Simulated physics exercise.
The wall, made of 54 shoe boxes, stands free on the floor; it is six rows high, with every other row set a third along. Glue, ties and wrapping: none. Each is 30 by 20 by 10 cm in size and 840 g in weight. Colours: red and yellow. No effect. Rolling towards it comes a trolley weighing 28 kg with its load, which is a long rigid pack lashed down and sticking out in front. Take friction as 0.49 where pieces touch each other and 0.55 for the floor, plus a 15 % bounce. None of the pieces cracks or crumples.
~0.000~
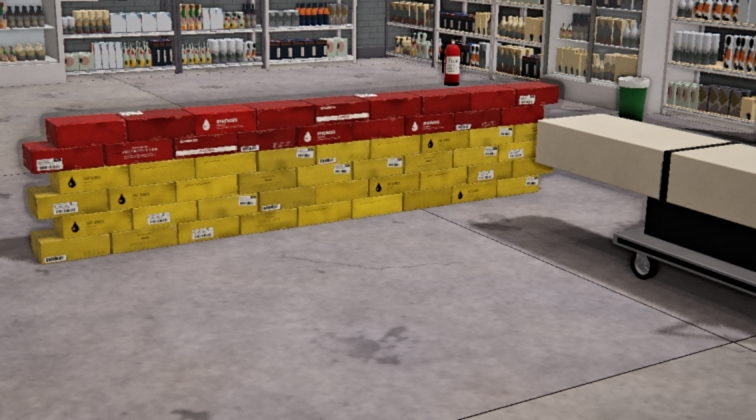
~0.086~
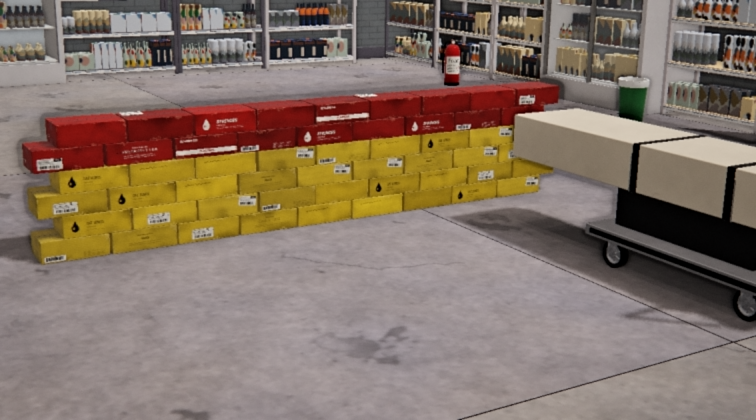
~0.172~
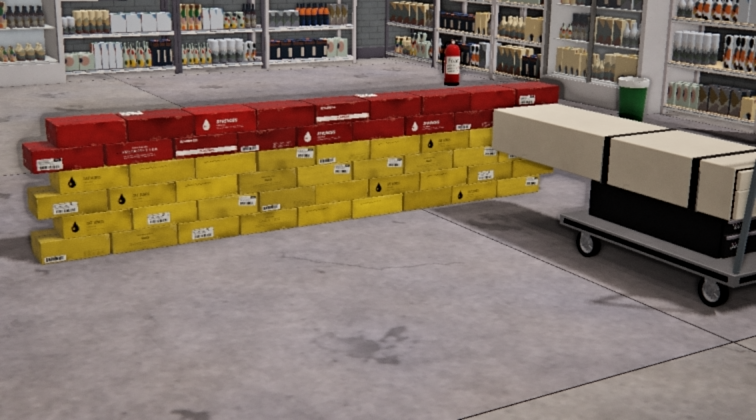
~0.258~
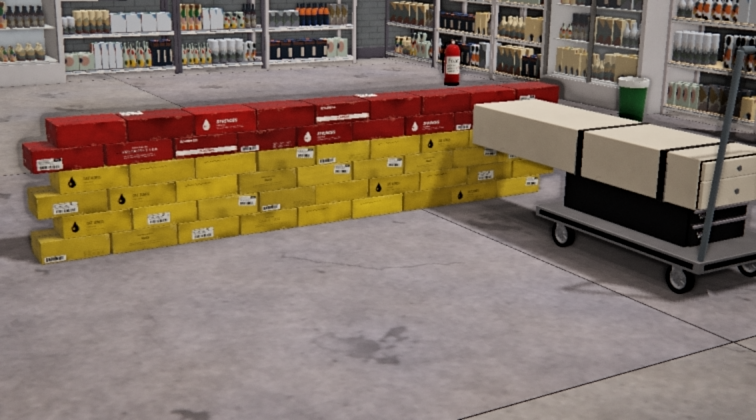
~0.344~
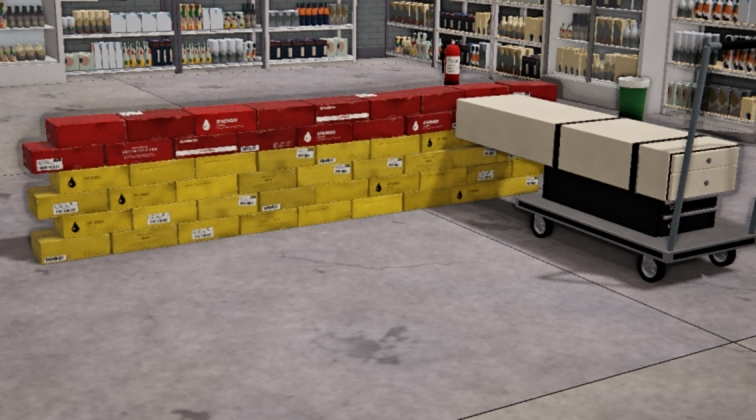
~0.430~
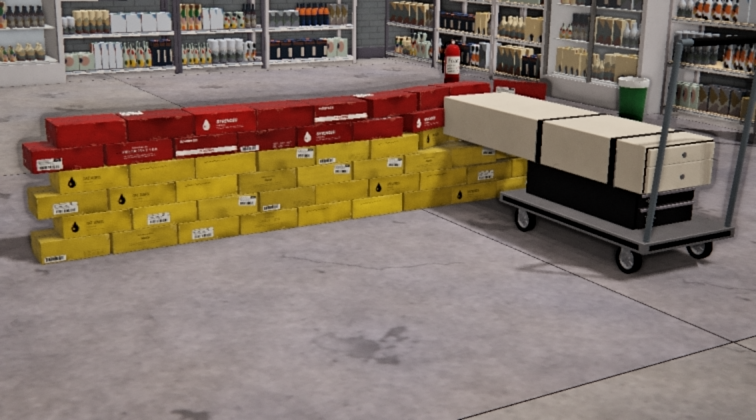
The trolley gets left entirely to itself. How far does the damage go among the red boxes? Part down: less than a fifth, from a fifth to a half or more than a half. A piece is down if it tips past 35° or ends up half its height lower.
It adds up to the fifth-to-half range.
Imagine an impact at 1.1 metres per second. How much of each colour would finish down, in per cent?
Result - yellow: 10%; red: 40%.
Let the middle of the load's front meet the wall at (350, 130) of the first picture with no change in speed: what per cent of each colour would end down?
Result - yellow: 10 %; red: 50 %.
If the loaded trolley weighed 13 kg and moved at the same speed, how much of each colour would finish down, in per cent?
You'd get yellow at 10 and red at 40 per cent down.
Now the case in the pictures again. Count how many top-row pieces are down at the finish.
Count: 4.
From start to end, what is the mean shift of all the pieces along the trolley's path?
On average the pieces move some 20 cm.
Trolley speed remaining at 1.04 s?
The trolley is doing roughly 0.7 m/s at that moment.
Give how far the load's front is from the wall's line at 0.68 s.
About 55 cm past it.
After 0.68 s, load 53 cm past the wall's line, still rolling; 6 of the 18 red boxes down (9 of 54 in all colours); top red box 42° from how it stood, 23 cm lower.
After 1.04 s, load 90 cm past the wall's line, still rolling; 7 of the 18 red boxes down (10 of 54 in all colours); top red box upside down.
In the end (2.6 s), load 1.05 m past the wall's line, stopped; 7 of the 18 red boxes down (10 of 54 in all colours); top red box upside down; top yellow box unmoved. That is 39 per cent. From the last view, middles, top red box near (526, 154), top yellow box near (156, 168).
